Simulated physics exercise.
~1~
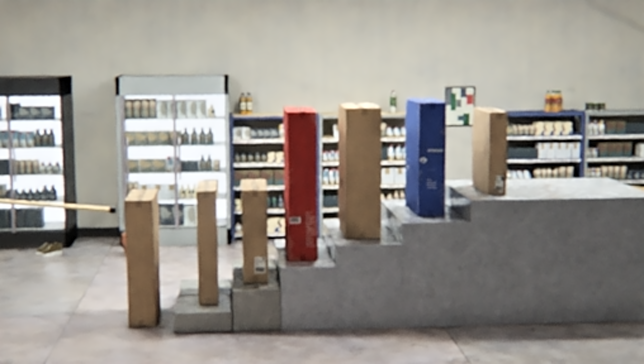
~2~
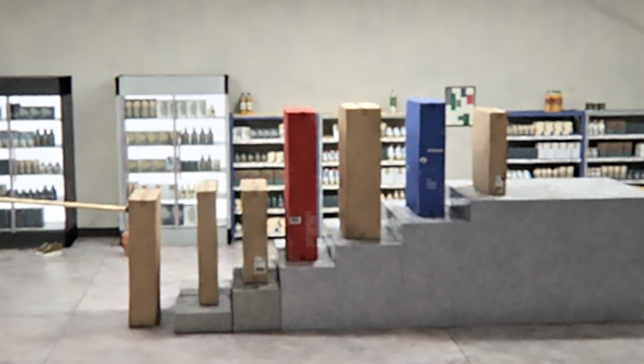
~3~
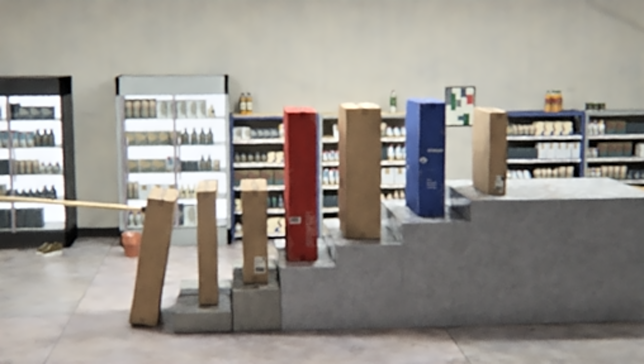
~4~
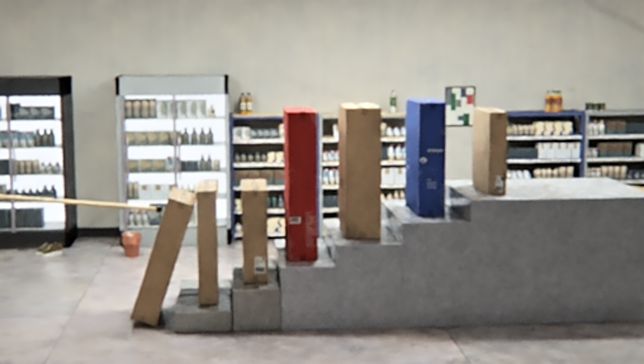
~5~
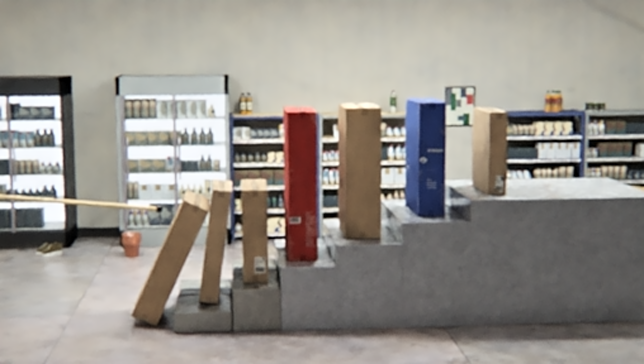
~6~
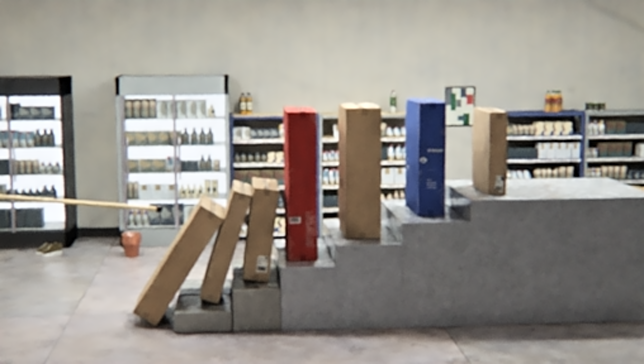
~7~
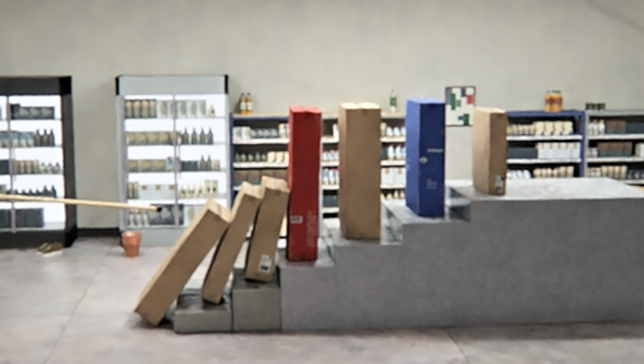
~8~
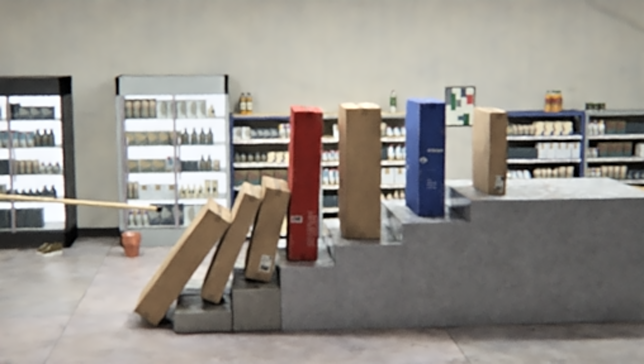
A pole tips the first carton into two others, which lean while the rest stand.
